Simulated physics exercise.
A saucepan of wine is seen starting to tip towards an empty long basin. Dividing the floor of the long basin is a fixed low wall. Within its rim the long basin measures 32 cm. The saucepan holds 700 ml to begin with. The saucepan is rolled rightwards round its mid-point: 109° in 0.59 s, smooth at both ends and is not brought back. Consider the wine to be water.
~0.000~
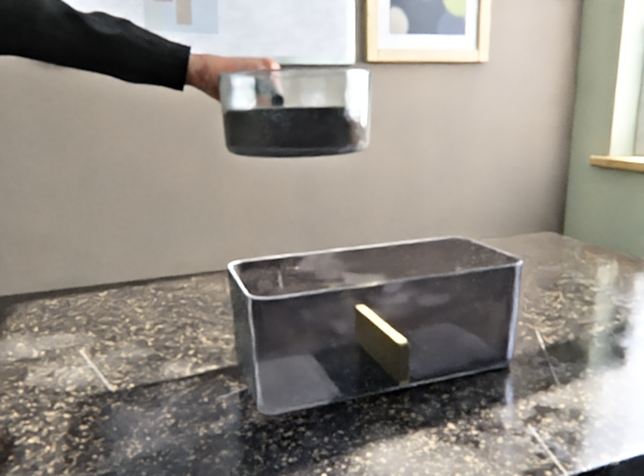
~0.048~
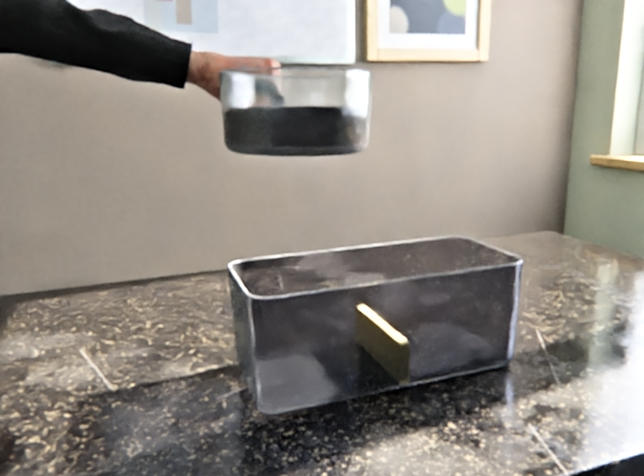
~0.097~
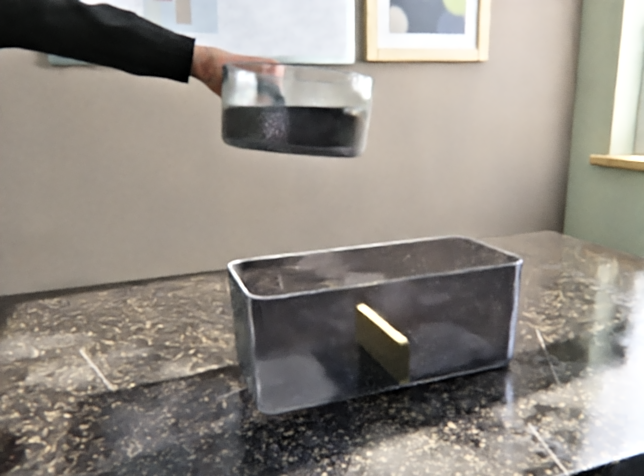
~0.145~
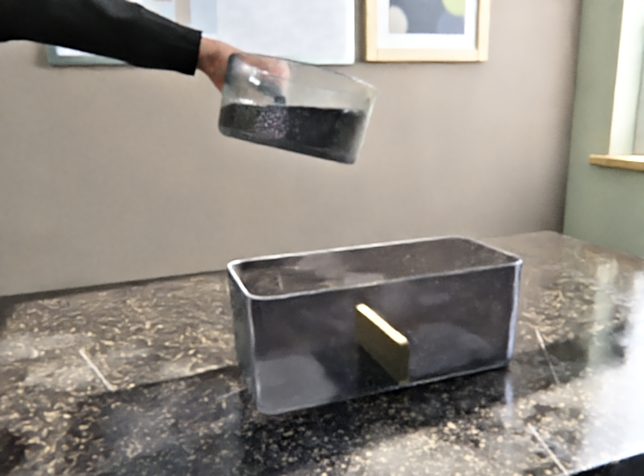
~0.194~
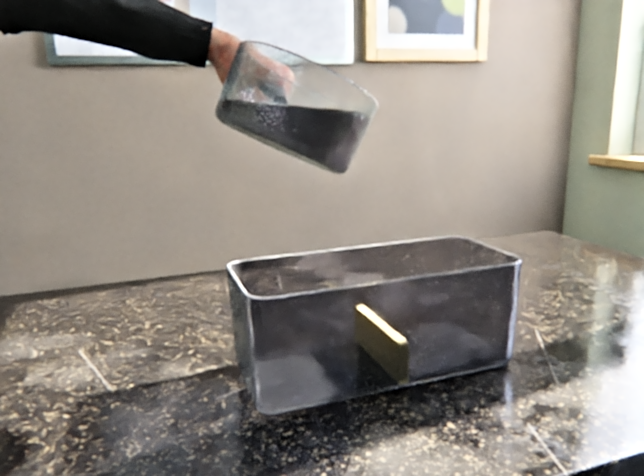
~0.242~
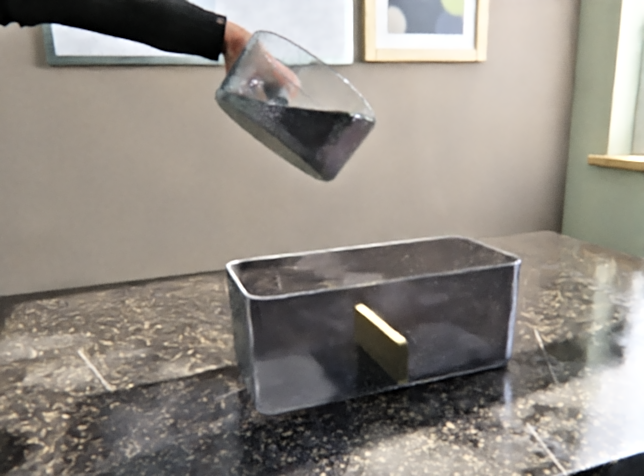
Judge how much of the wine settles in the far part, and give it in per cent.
Some 61 per cent settles in the far part.
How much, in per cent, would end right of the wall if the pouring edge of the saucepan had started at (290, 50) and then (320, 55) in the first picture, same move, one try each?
Try 1: 10 %; try 2: 25 %.
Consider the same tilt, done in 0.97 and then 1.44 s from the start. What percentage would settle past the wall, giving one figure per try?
First 75, then 85 per cent.
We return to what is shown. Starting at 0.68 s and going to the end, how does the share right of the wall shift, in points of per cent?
The share moves down, by some 7 per cent.
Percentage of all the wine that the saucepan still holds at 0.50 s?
Close to 22 percent of the liquid remains at that time.
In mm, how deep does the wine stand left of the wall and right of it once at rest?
Once settled, the left stands around 12 mm and the right around 22 mm.
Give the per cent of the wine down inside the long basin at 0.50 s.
Some 22 per cent.
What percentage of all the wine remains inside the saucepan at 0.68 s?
About 5 % is still there.
Then, 0.50 s in, the tilt is 102° and 23 per cent is still to pour, 0 is left of the wall and 23 right of it.
Then, 0.68 s in, the tilt is 109° and 5 per cent is still to pour, 17 is left of the wall and 68 right of it.
Then, 0.88 s in, the tilt is 109° and 0 per cent is still to pour, 34 is left of the wall and 61 right of it.
Then, 1.09 s in, the tilt is 109° and 0 per cent is still to pour, 36 is left of the wall and 61 right of it.
Finally, 36 per cent lies left of the wall, 61 right of it and 3 outside.
